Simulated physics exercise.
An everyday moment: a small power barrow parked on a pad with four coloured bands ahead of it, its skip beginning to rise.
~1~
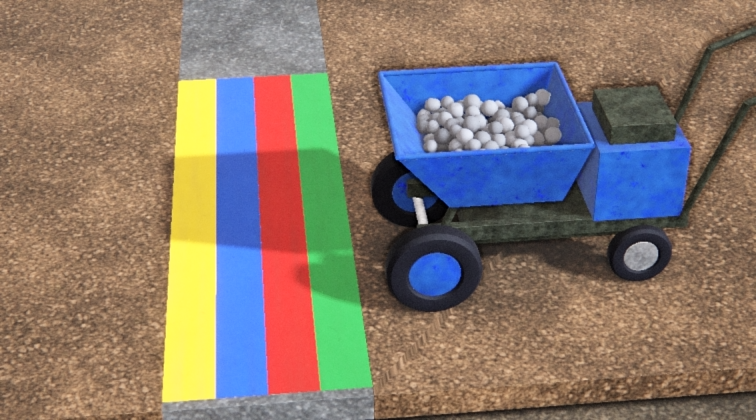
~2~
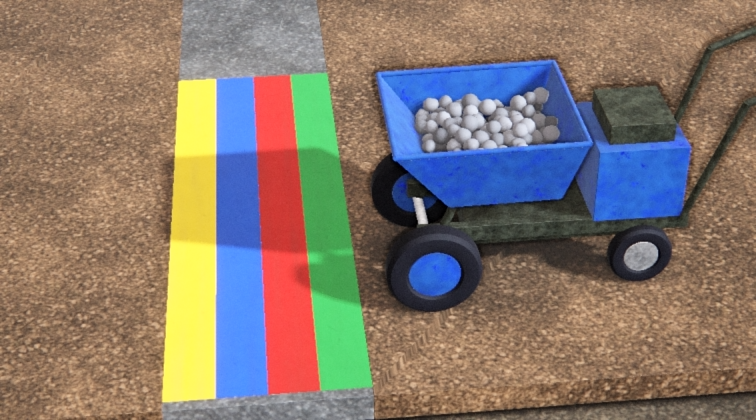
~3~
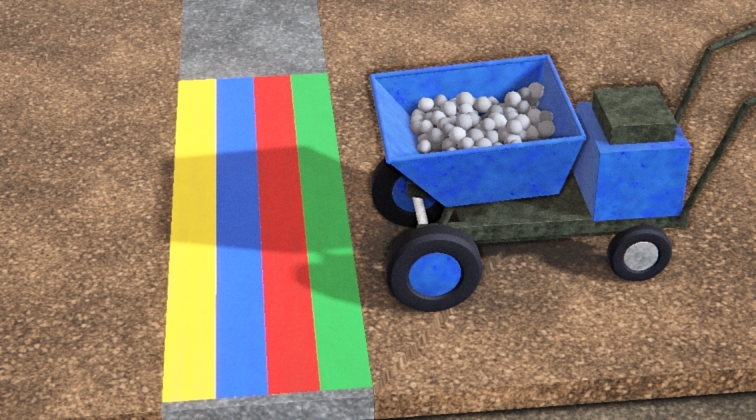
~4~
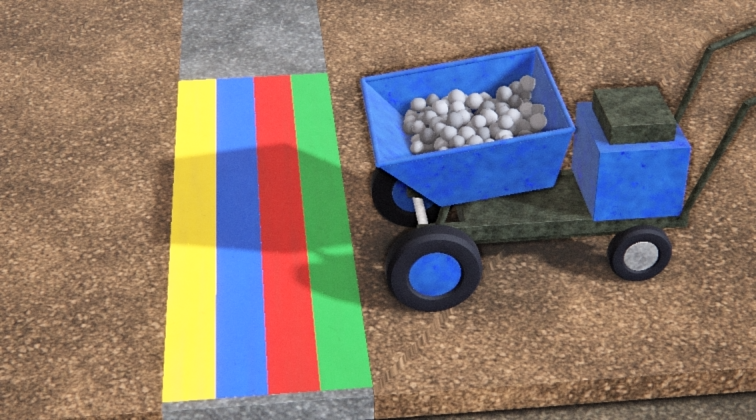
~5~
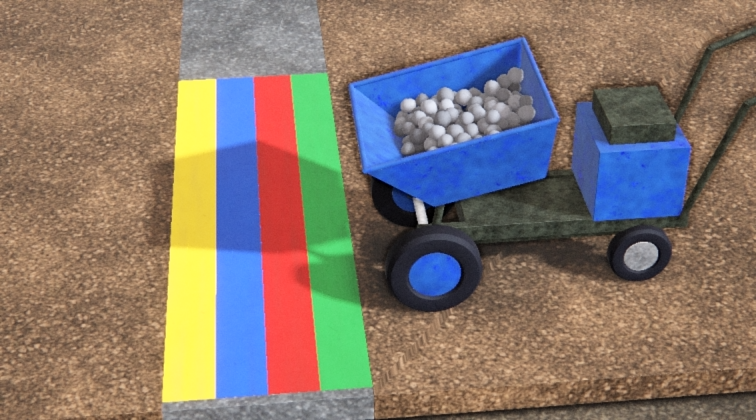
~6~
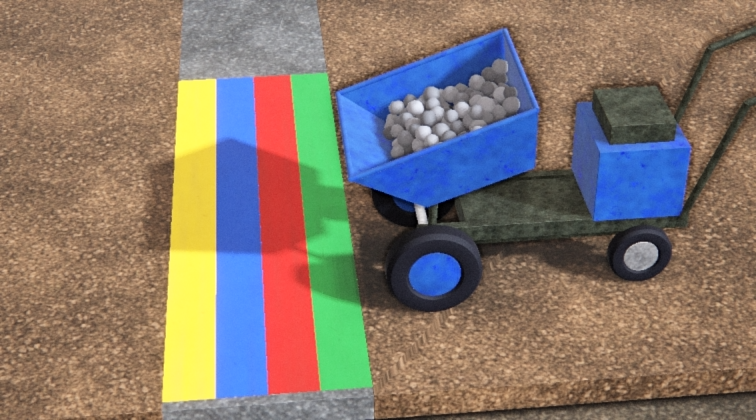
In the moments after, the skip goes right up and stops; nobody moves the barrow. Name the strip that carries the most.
Most covered: The blue band.
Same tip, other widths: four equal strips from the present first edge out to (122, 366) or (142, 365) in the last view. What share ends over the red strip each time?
Near 40 % and 30 %.
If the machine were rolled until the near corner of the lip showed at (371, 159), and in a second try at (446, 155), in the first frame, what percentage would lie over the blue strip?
First some 40, then 20 per cent.
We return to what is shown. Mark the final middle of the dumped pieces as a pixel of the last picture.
Close to (233, 271).
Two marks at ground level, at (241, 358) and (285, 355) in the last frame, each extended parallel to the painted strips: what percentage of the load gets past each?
About 50 and 80 per cent.
Soon, skip tipped steeply; all in the skip.
A while on, skip tipped right over; about two thirds in the skip; a small part over the red strip; about a quarter over the blue strip; a stray few over the yellow strip.
Towards the end, skip tipped right over; a small part in the skip; about a quarter over the red strip; about a third over the blue strip; about a quarter over the yellow strip; a small part off the paint.
Finally, skip tipped right over; a small part in the skip; none over the green strip; about a quarter over the red strip; about a third over the blue strip; about a quarter over the yellow strip; a small part off the paint.
